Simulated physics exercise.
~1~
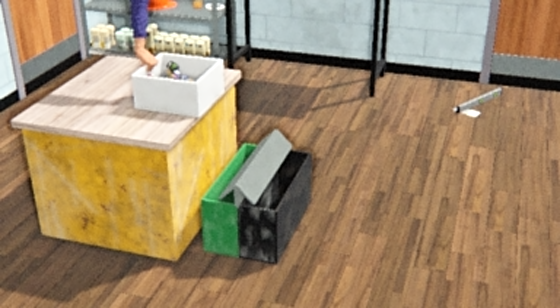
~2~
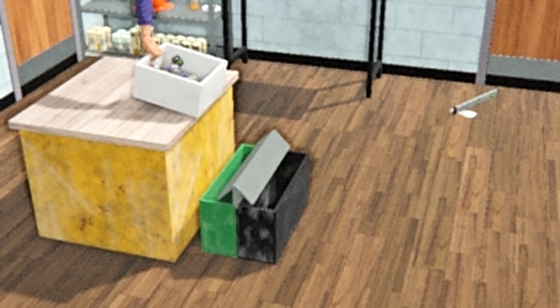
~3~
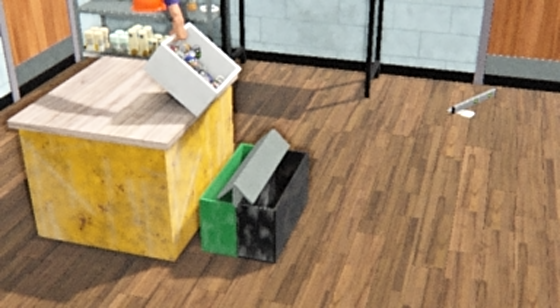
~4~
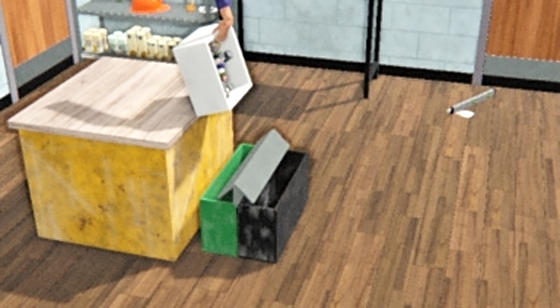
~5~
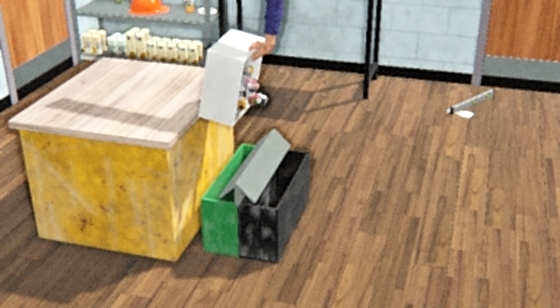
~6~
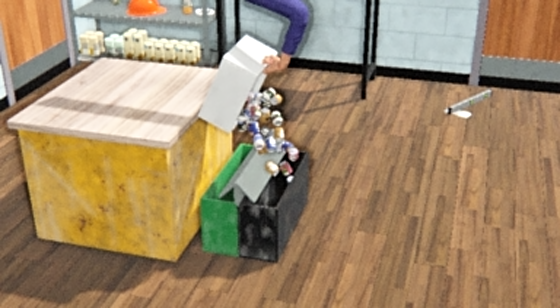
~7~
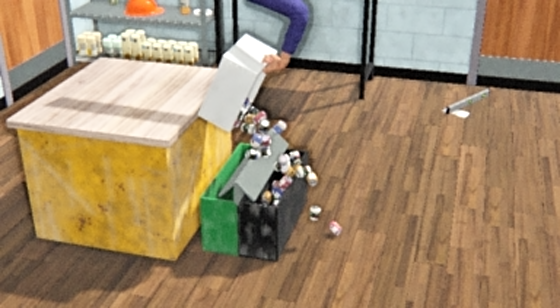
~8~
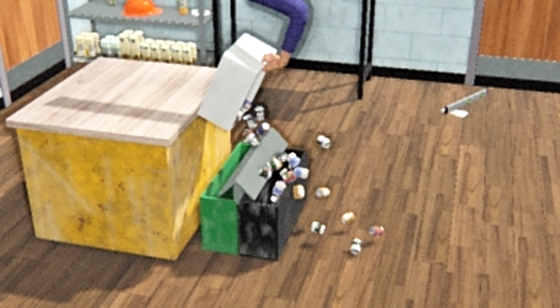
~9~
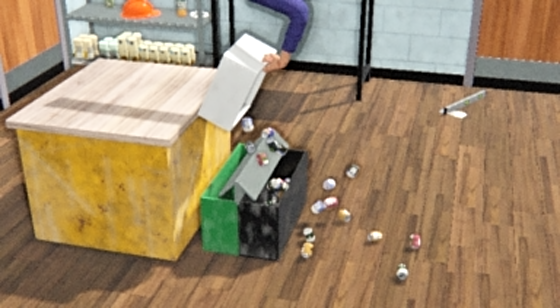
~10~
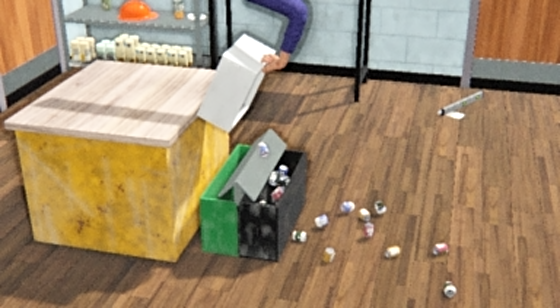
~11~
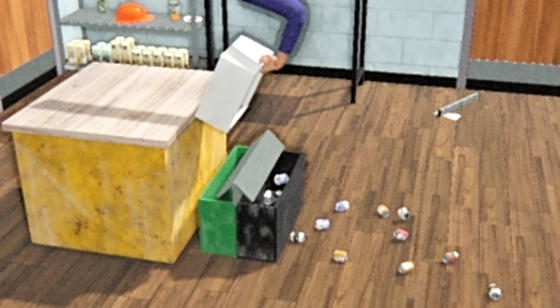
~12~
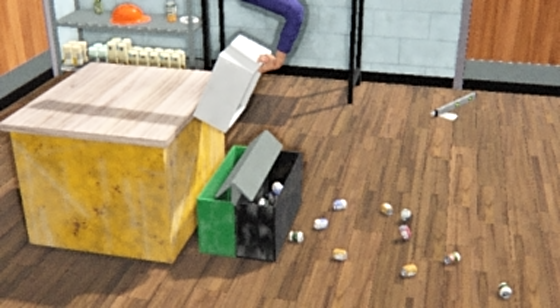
A white box full of small cans sits on a yellow bench with a pale wooden top, seen from above in a wood-floored room with shelves behind. On the floor to the bench's right stand a green box and a black bin, with a grey ridge between them. A hand tips the white box rightward over the bench's edge until it hangs steeply, open side down. The cans pour onto the ridge and into the black bin, while several bounce out and roll right. The box stays tilted, with cans in the bin and others scattered across the floor.
